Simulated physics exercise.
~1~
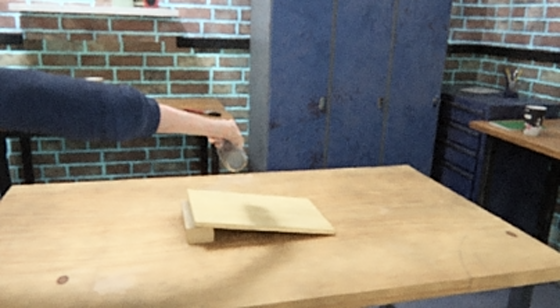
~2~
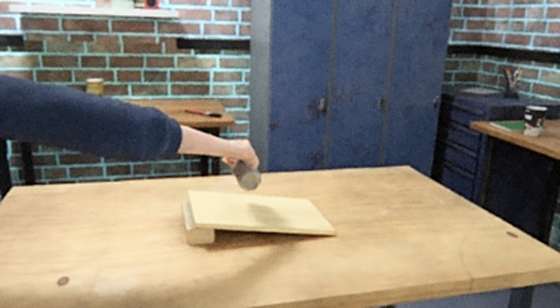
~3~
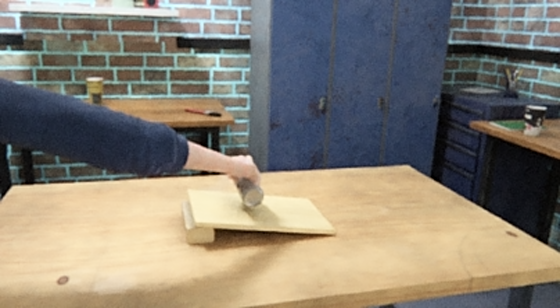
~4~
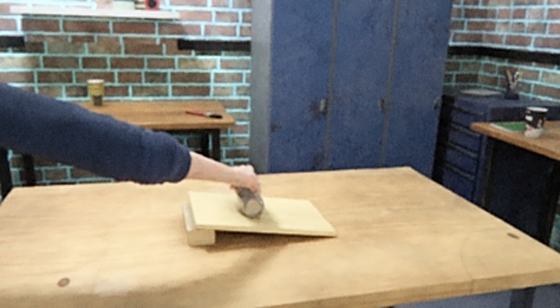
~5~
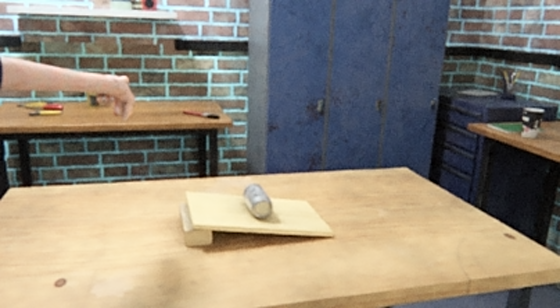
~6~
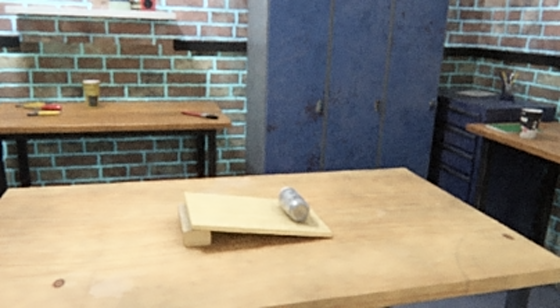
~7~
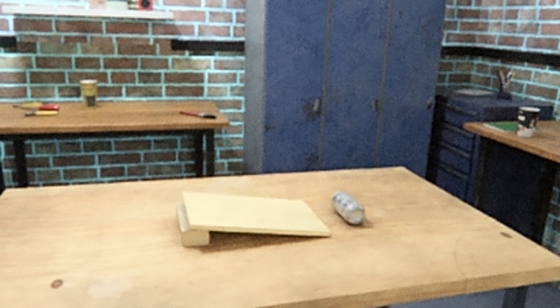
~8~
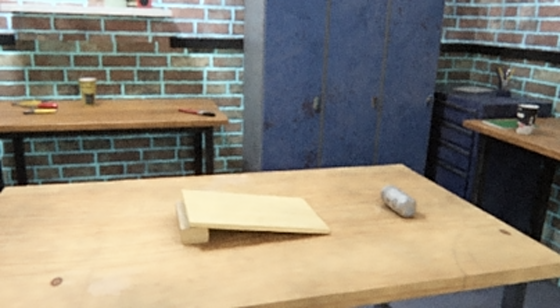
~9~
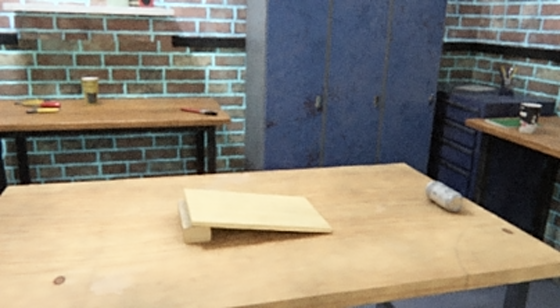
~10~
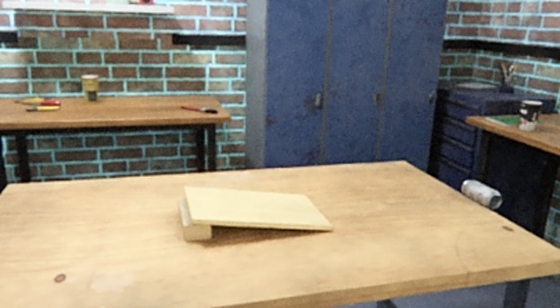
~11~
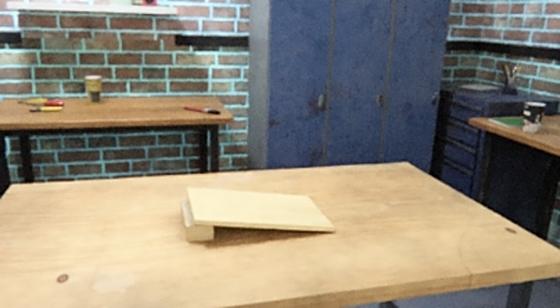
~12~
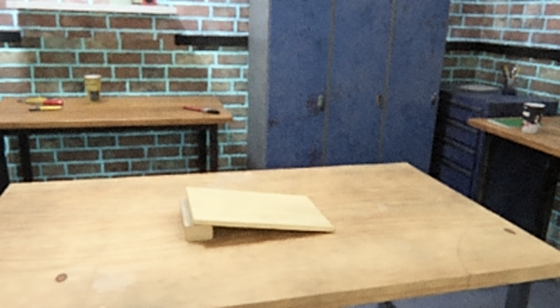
In a brick-walled workshop, a hand set a pale can on its side on a sloping board on a wooden table and let go, and the can rolled down the board, crossed the tabletop to the right, and went over the edge out of sight.
